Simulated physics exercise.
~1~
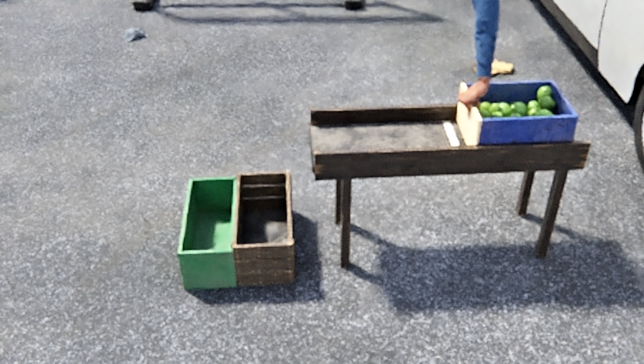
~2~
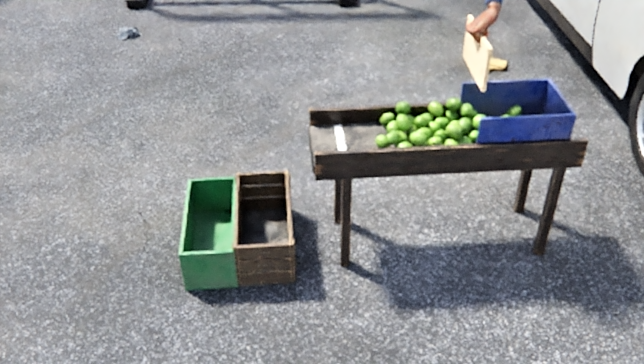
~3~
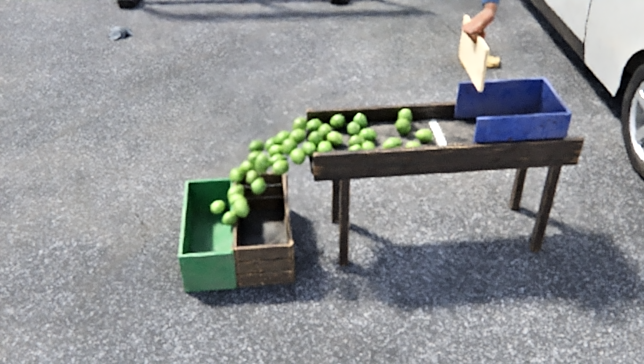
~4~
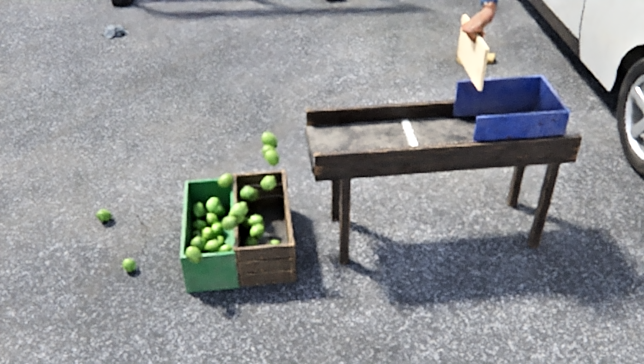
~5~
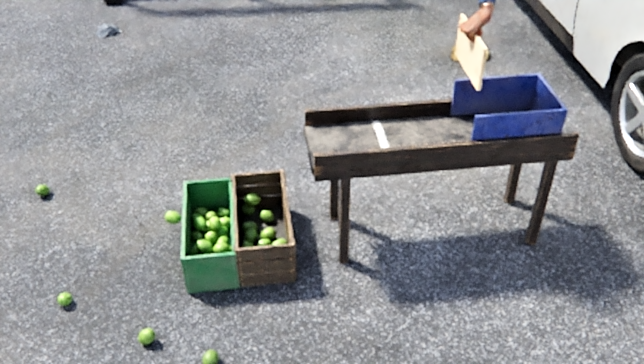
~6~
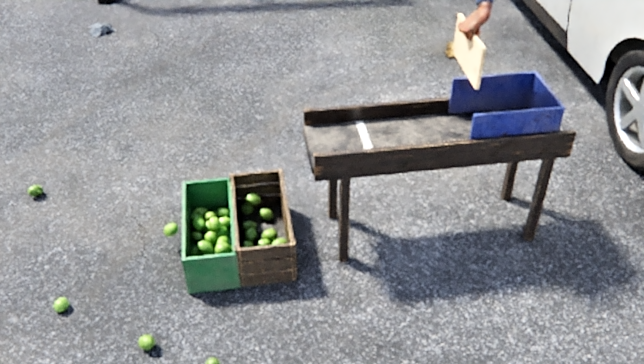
Green balls ride the belt left into the green and black bins, some scattering on the ground.
